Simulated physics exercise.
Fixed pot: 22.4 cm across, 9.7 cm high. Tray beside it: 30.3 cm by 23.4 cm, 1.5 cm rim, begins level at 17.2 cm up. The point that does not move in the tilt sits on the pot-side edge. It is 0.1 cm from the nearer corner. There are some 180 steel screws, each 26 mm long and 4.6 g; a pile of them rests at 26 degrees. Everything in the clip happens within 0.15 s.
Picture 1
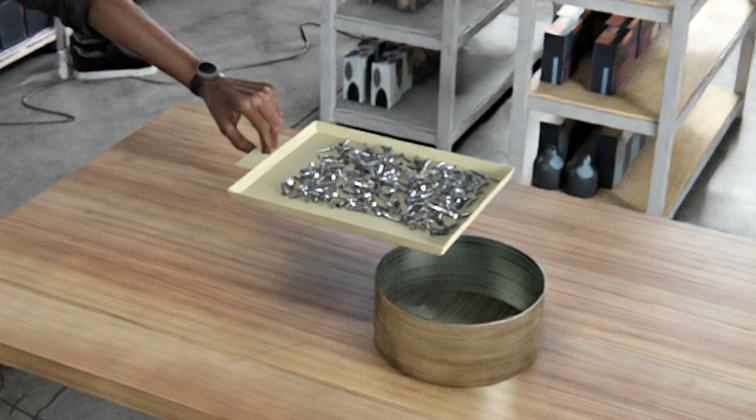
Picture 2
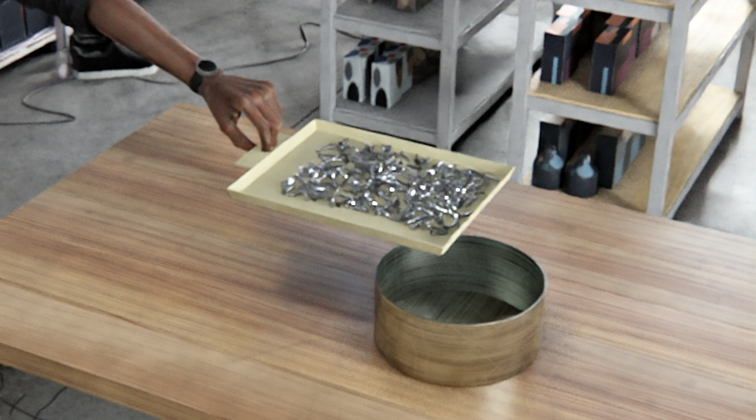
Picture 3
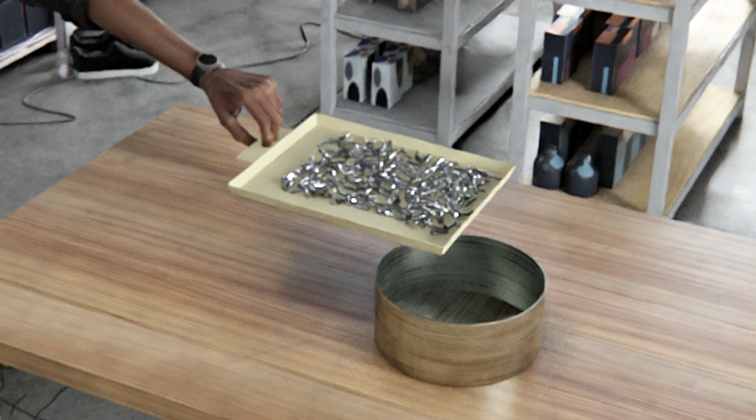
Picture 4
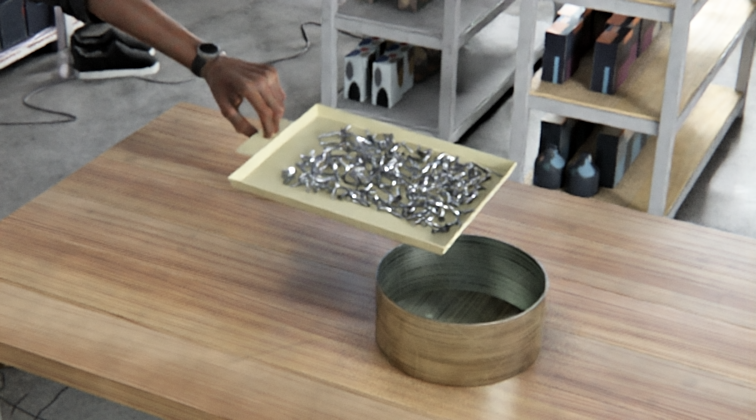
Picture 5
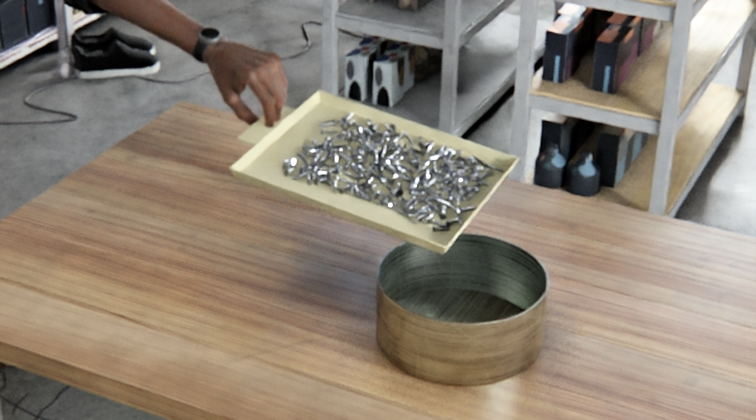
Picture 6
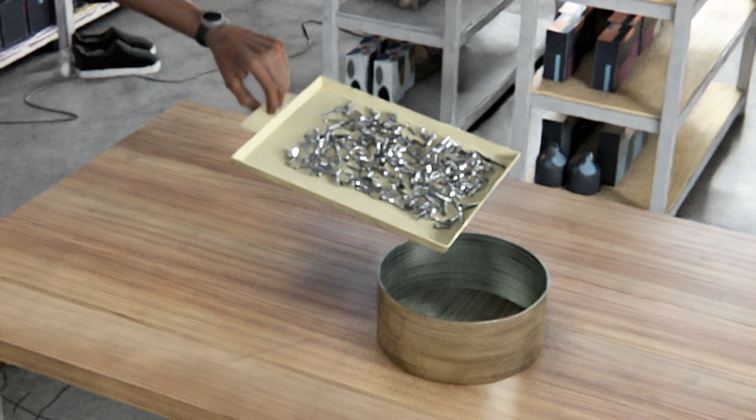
A hand wearing a dark watch slowly raised the left end of a pale yellow tray covered in shiny metal pieces, slanting it down to the right above a round pot on a wooden table.
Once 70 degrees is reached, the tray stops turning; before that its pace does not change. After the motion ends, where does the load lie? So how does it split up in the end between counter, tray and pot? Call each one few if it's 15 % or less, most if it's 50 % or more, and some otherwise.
I'd say counter most, tray few, pot some.
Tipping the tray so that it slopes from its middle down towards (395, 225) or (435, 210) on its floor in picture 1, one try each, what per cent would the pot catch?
First try: About 10 percent; second try: About 60 percent.
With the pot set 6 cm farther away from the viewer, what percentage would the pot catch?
5 per cent.
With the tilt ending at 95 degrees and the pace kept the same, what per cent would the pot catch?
In that case some 30 per cent.
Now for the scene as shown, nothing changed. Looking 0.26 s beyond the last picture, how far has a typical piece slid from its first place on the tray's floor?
Roughly 2 cm.
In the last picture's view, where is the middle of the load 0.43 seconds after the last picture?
Look near (462, 187) in the last picture.
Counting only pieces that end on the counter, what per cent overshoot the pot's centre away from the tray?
Share: Around 100 %.
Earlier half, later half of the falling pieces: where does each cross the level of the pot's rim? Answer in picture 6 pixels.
I'd mark about (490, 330) for the first half, then (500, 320) for the second.
Then, 0.26 s after the last picture, tilt 41 degrees; the tray holds 100 %, the pot 0 %.
Then, 0.43 s after the last picture, tilt 60 degrees; the tray holds 100 %, the pot 0 %.
Then, 0.73 s after the last picture, tilt 70 degrees; the tray holds 5 %, the pot 30 %.
In the end, counter 60 %, tray 5 %, pot 35 %.
